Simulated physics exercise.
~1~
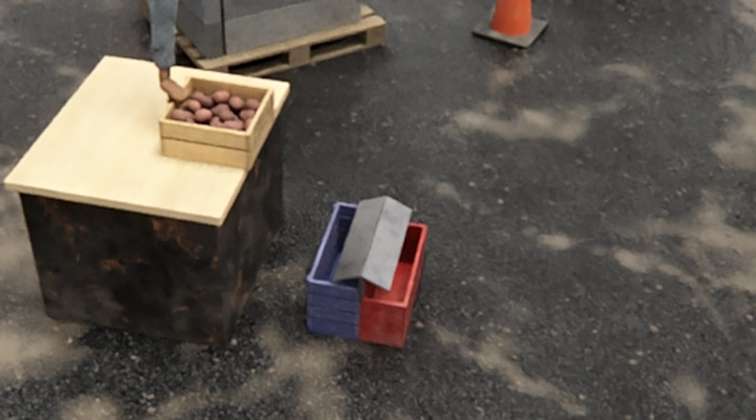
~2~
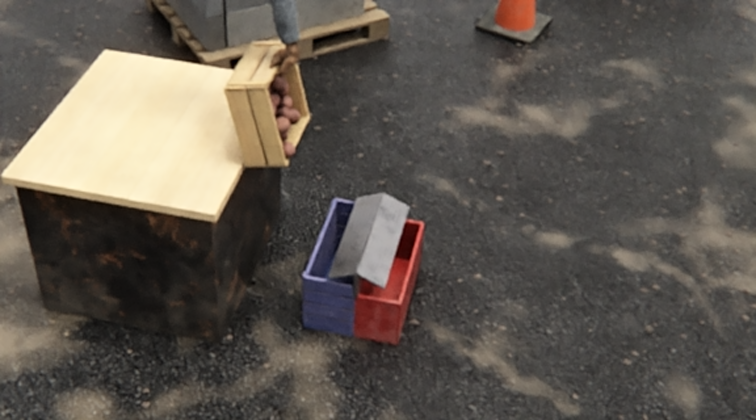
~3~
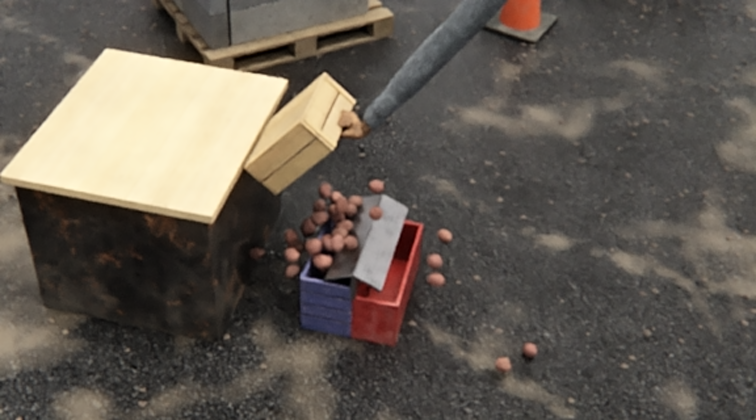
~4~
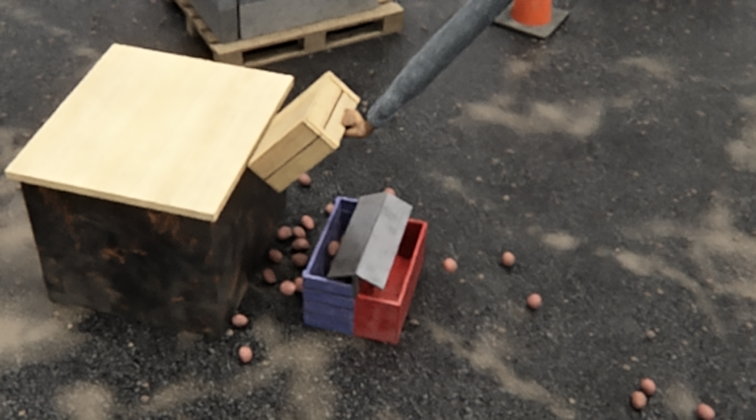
An arm tipping a wooden box of red potatoes off a bench, spilling them into a blue tub and across the ground.
